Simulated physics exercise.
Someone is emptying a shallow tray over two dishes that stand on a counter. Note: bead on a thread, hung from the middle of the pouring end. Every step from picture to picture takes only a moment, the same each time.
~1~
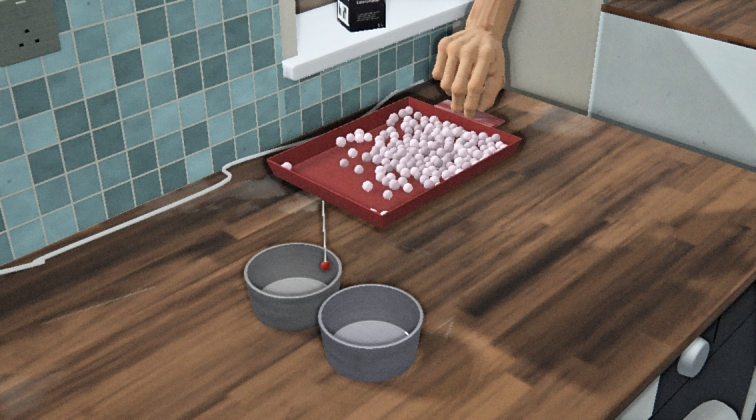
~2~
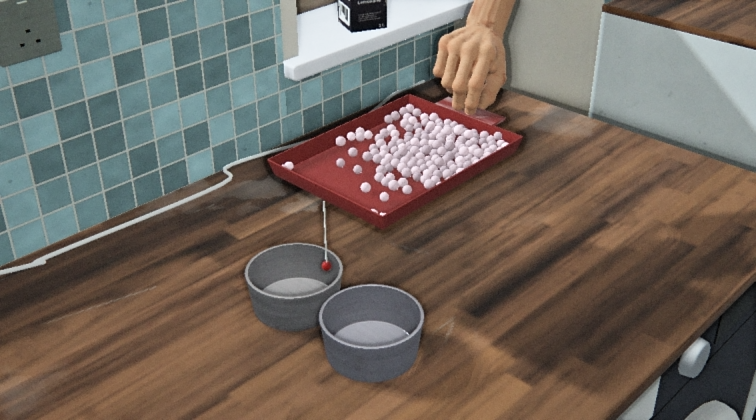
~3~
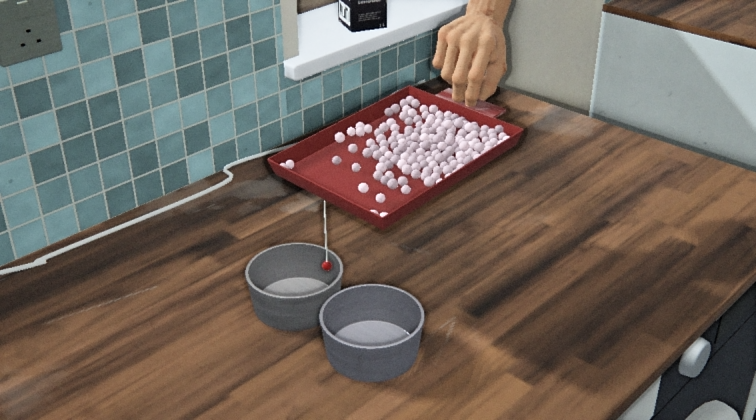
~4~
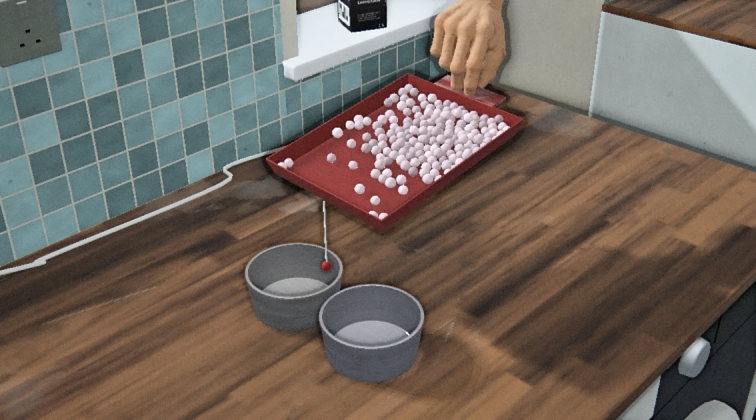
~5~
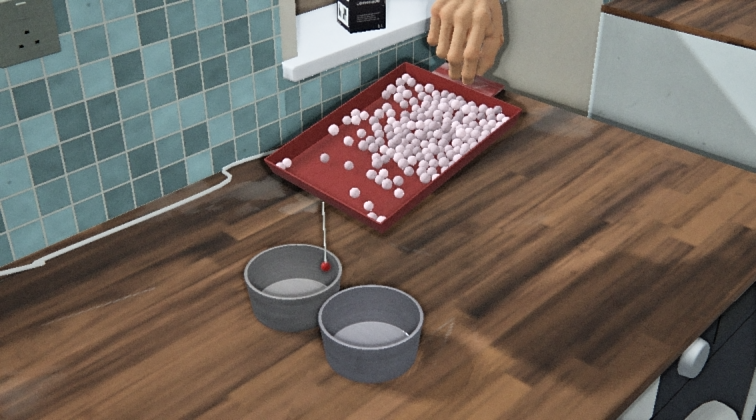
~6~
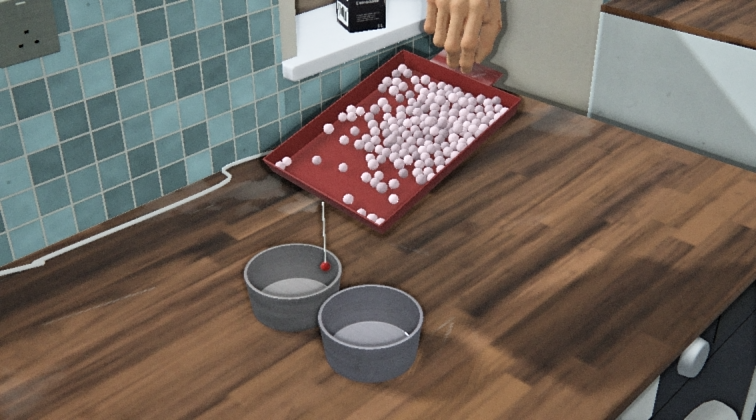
Hand gradually raising the far end of a red tray of small pale balls above two grey dishes on a wooden counter.
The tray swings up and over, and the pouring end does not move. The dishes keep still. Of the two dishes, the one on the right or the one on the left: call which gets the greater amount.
I call it for the one on the right.
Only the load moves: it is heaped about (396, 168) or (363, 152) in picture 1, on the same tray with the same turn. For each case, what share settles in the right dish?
It would be about 60 per cent for the first and about 60 per cent for the second.
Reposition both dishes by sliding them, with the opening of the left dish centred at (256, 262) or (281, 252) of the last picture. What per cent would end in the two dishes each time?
You'd see around 60 per cent and then around 40 per cent.
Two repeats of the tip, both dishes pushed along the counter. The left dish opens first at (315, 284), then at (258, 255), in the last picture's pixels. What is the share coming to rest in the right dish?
It would be roughly 40 per cent, followed by roughly 50 per cent.
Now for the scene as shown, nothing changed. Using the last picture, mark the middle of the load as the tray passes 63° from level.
Near the pixel (351, 211).
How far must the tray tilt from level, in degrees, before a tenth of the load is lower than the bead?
Roughly 55°.
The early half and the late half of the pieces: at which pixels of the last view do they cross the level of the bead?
Around (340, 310) at first; around (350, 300) after that.
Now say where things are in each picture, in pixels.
In the first frame, corners of the pouring end at (274, 159) and (382, 212), level; middle of the load at (430, 151), sugar pearls; left dish at (258, 304); right dish at (335, 353); bead on its thread at (326, 266).
In the second frame, corners of the pouring end at (274, 159) and (382, 212), level; middle of the load at (431, 149).
In the third frame, corners of the pouring end at (274, 159) and (382, 213), tipped barely, lowest at the right corner; middle of the load at (431, 144), a small part on the move.
In the fourth frame, corners of the pouring end at (273, 158) and (381, 216), tipped a little, lowest at the right corner; middle of the load at (430, 136), a small part on the move.
In the fifth frame, corners of the pouring end at (271, 159) and (380, 219), tipped a little, lowest at the right corner; middle of the load at (428, 130), about a quarter on the move.
In the sixth frame, corners of the pouring end at (270, 158) and (379, 220), tipped clearly, lowest at the right corner; middle of the load at (424, 126), most on the move; left dish at (258, 305); right dish at (335, 354).
Soon after the last picture, tray tipped steeply; about two thirds on the tray; a small part in the right dish; a stray few in the left dish; a small part outside both; a small part in the air.
A little later, tray tipped past a quarter turn; a stray few on the tray; about two thirds in the right dish; a small part in the left dish; about a quarter outside both; a small part in the air.
Later still, tray tipped past a quarter turn; about two thirds in the right dish; a small part in the left dish; about a quarter outside both.
By the end, tray tipped past a quarter turn; about two thirds in the right dish; a small part in the left dish; about a quarter outside both.
